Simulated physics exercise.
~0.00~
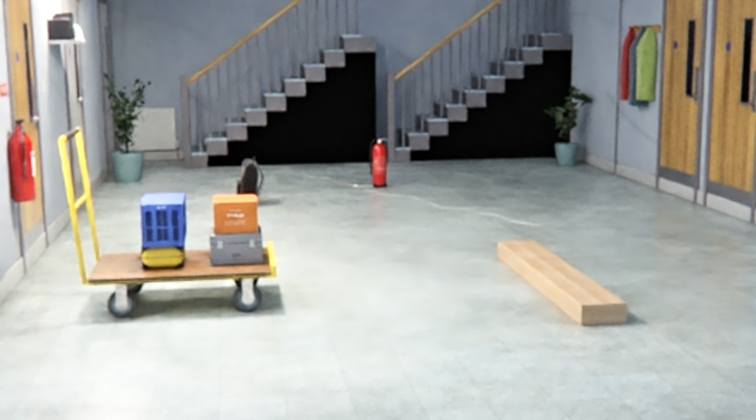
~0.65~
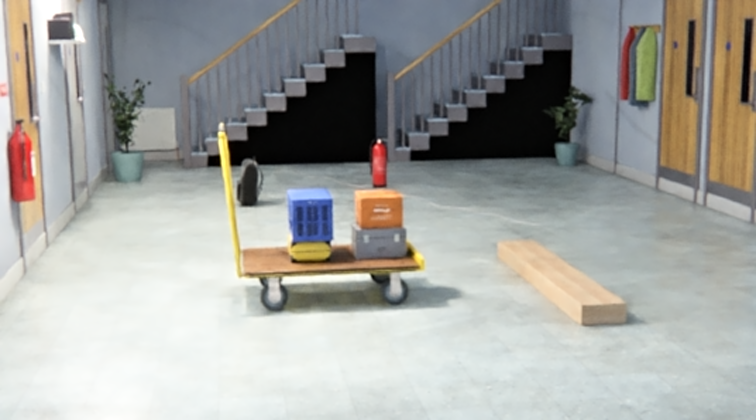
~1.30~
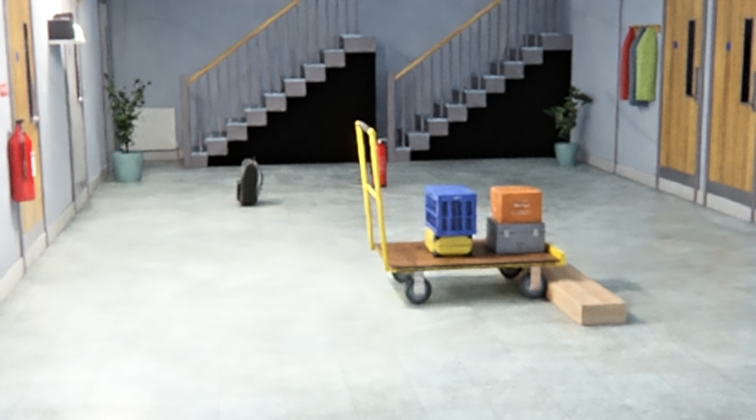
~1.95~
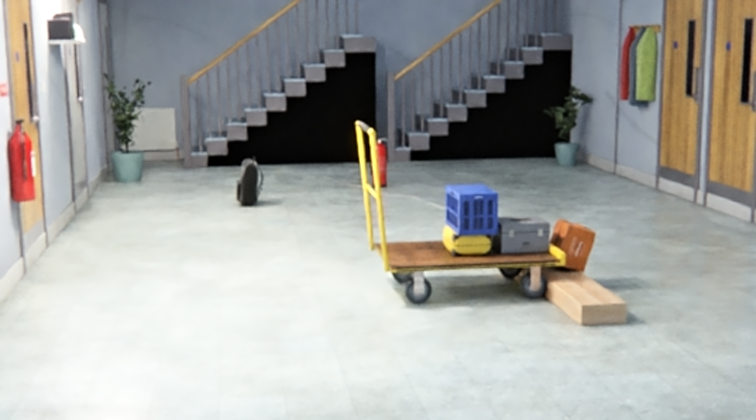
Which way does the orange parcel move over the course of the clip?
It moves to the right, first riding on the trolley and then going over the front edge of the deck.
